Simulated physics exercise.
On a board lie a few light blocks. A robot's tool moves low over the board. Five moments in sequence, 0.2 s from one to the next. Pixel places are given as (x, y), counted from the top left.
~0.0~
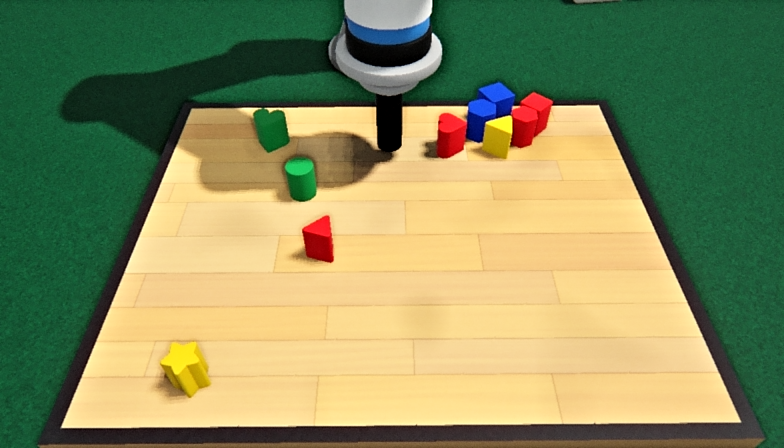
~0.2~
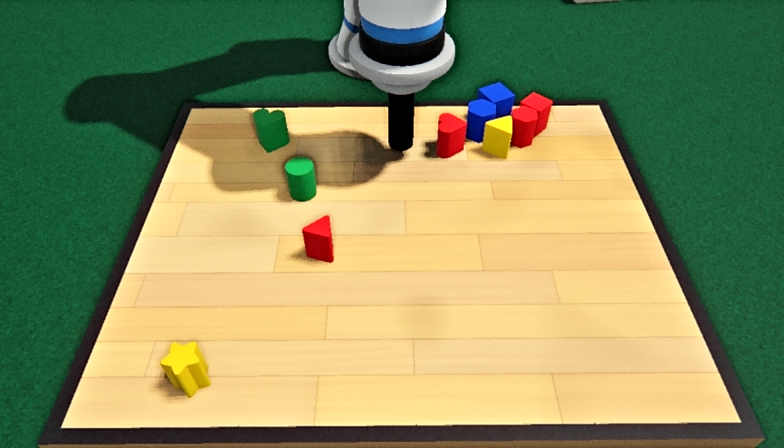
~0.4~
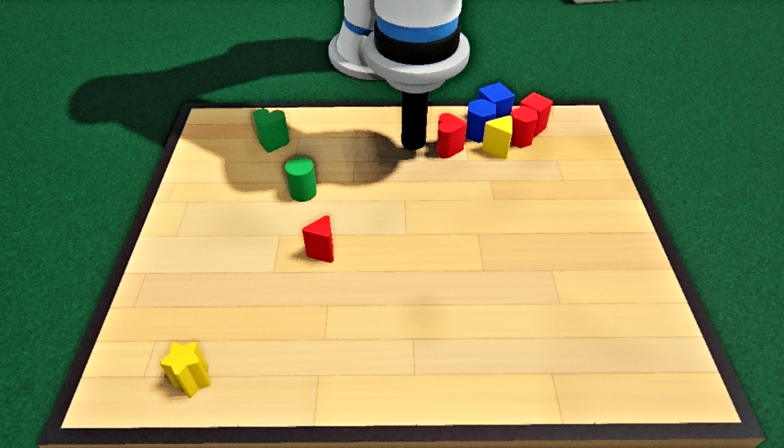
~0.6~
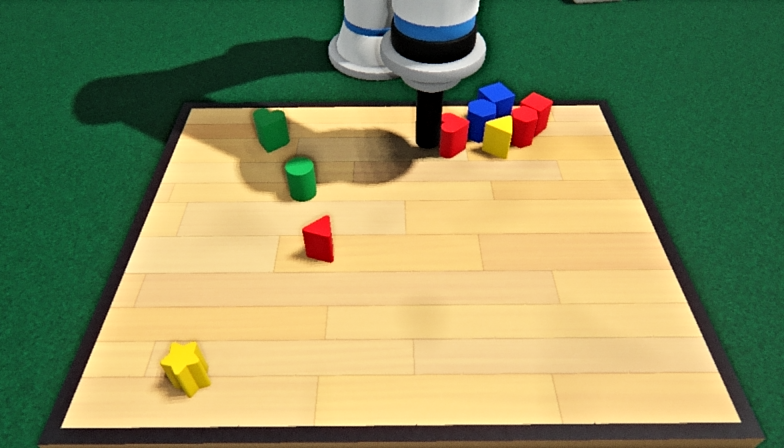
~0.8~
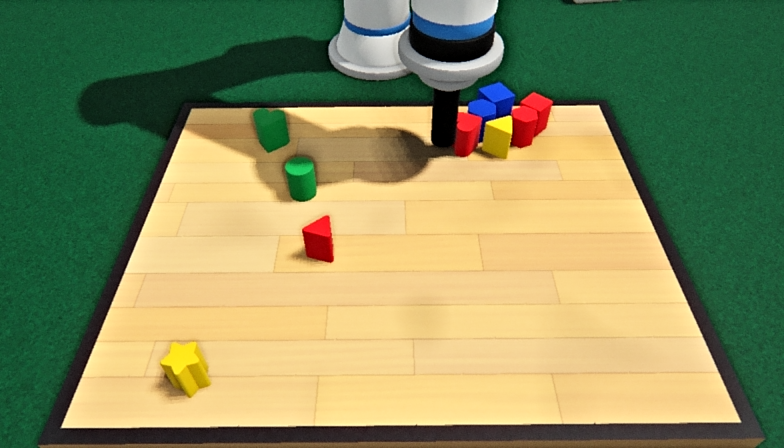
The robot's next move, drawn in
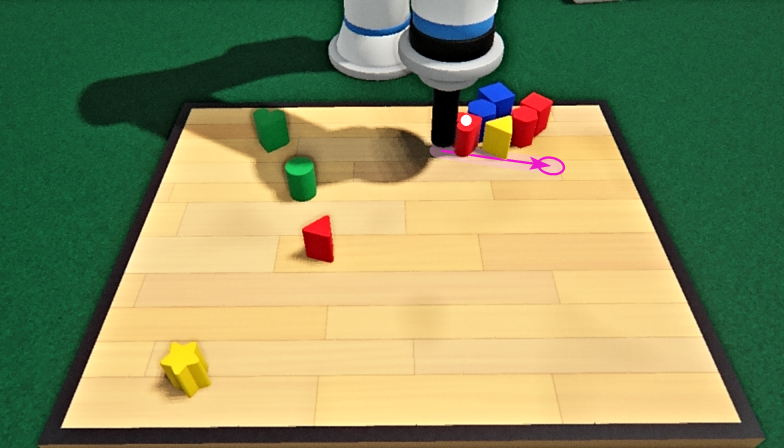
Robot arm sliding its black tool right across a wooden board, nudging a red heart-shaped block toward a cluster of coloured blocks.
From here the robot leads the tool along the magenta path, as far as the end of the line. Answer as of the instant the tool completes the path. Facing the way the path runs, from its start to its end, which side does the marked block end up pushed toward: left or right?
The answer is left.
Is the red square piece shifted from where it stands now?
Yes, that is what happens.
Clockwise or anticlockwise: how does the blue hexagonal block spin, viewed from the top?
Turns anticlockwise.
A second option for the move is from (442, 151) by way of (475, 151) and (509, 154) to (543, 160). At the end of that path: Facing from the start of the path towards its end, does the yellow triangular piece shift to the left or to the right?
It moves off to the right.
Drawn move, from (442, 151) directly to (551, 166); the dot is on the red heart-shaped block.
The first path, step by step. One third of the way, tool (479, 145); red heart-shaped block (502, 122), turned 15° anticlockwise; blue hexagonal block (492, 106), turned 25° anticlockwise; yellow triangular piece (522, 128), turned 50° anticlockwise.
Two thirds of the way, tool (516, 150); red heart-shaped block (535, 125), turned 25° anticlockwise; blue hexagonal block (493, 106), turned 30° anticlockwise; yellow triangular piece (557, 129), turned 60° anticlockwise; red hexagonal block (550, 111), turned 35° anticlockwise; red square piece (544, 97), turned 45° anticlockwise.
At the end, tool (554, 155); red heart-shaped block (565, 126), turned 45° anticlockwise; blue hexagonal block (493, 106), turned 30° anticlockwise; yellow triangular piece (588, 127), turned 75° anticlockwise; red hexagonal block (561, 110), turned 70° anticlockwise; red square piece (544, 96), turned 55° anticlockwise.
